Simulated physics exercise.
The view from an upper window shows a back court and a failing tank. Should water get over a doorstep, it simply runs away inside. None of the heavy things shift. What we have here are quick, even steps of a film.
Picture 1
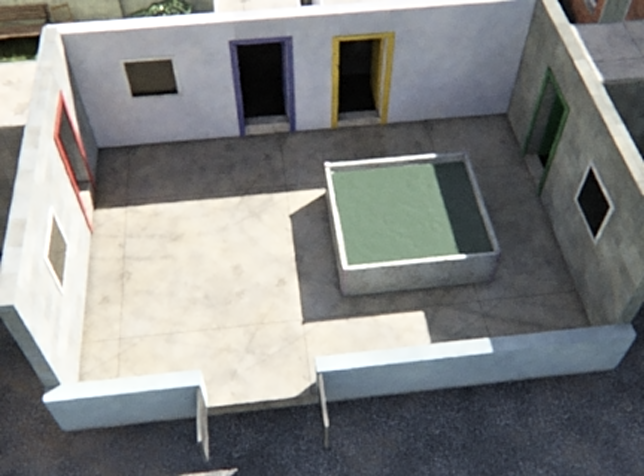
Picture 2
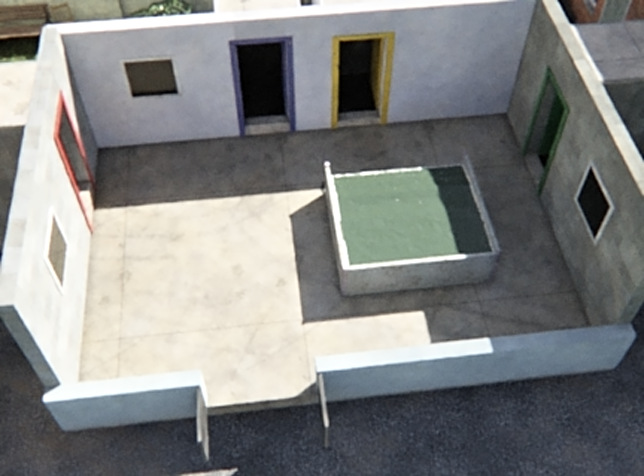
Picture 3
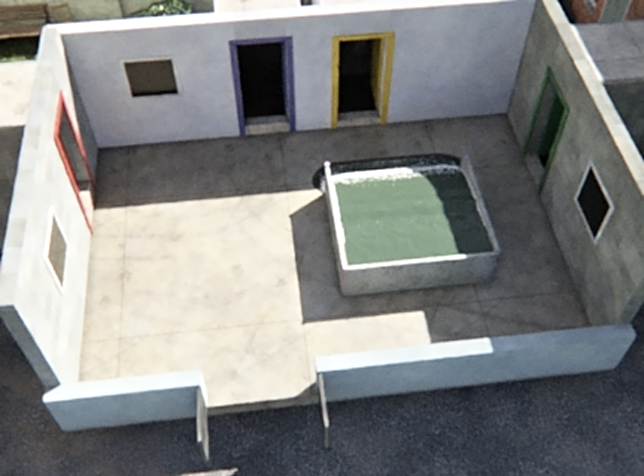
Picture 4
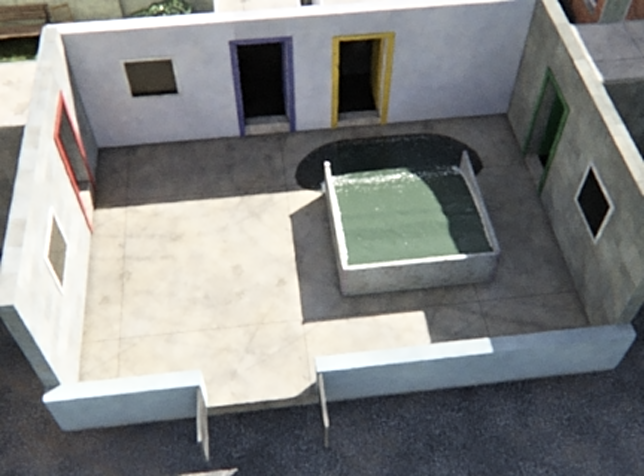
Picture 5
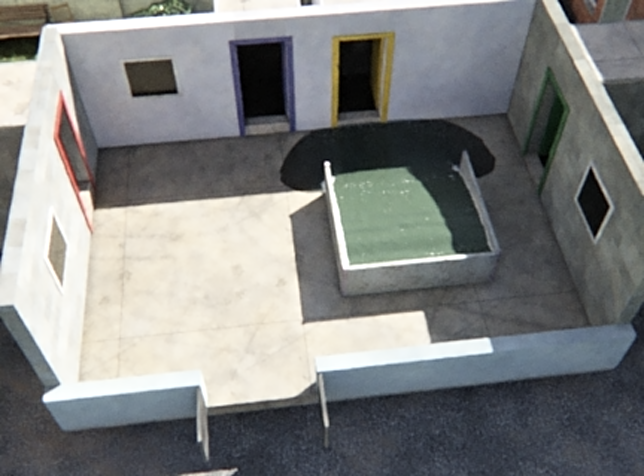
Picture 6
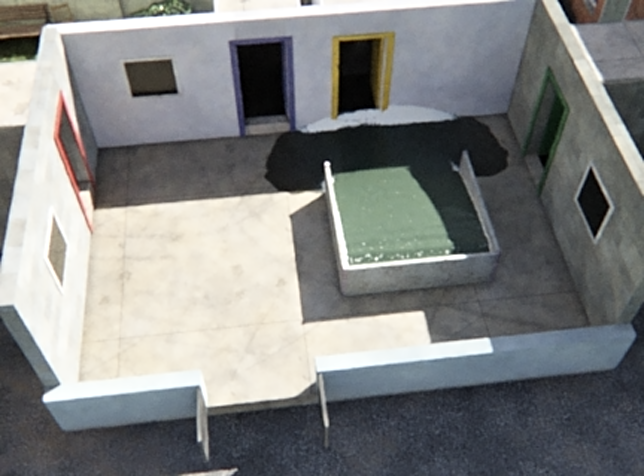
A walled courtyard held a raised tank of green water, whose far side gave way, and dark water poured out behind it, spreading across the floor toward the back wall near the yellow-framed doorway.
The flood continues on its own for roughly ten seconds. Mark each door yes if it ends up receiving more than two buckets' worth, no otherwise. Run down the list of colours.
Red door - no, green door - yes, yellow door - yes, blue door - no.
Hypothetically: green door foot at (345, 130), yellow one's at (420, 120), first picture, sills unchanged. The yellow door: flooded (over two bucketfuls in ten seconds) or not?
In that case the yellow one gets flooded.
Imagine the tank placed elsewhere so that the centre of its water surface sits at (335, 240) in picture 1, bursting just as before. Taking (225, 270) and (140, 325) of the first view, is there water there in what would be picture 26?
In order: Not reached and not reached.
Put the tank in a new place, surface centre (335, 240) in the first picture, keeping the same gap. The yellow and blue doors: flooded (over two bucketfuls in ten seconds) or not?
Result: The yellow door tops the limit and the blue door tops the limit.
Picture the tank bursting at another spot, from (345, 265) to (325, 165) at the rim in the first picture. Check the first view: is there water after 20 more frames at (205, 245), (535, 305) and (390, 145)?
Submerged, unwetted, unwetted.
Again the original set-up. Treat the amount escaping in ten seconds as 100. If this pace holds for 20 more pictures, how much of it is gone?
Around 65 per cent.
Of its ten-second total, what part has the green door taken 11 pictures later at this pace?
Some 0 in a hundred.
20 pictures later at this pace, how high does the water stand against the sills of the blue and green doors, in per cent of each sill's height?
About 60 and 180 %.
A moment on, water covers 20 % of the floor; the red door not reached, the green door not reached, the yellow door far over two buckets in, the blue door wet at the sill, nothing in.
Next, water covers 30 % of the floor; the red door not reached, the green door wet at the sill, nothing in, the yellow door far over two buckets in, the blue door wet at the sill, nothing in.
Then, water covers 60 % of the floor; the red door wet at the sill, nothing in, the green door under two buckets in, the yellow door far over two buckets in, the blue door wet at the sill, nothing in.
Later, water covers 85 % of the floor; the red door wet at the sill, nothing in, the green door over two buckets in, the yellow door far over two buckets in, the blue door wet at the sill, nothing in.
In the end, water covers 95 % of the floor; the red door wet at the sill, nothing in, the green door over two buckets in, the yellow door far over two buckets in, the blue door wet at the sill, nothing in.
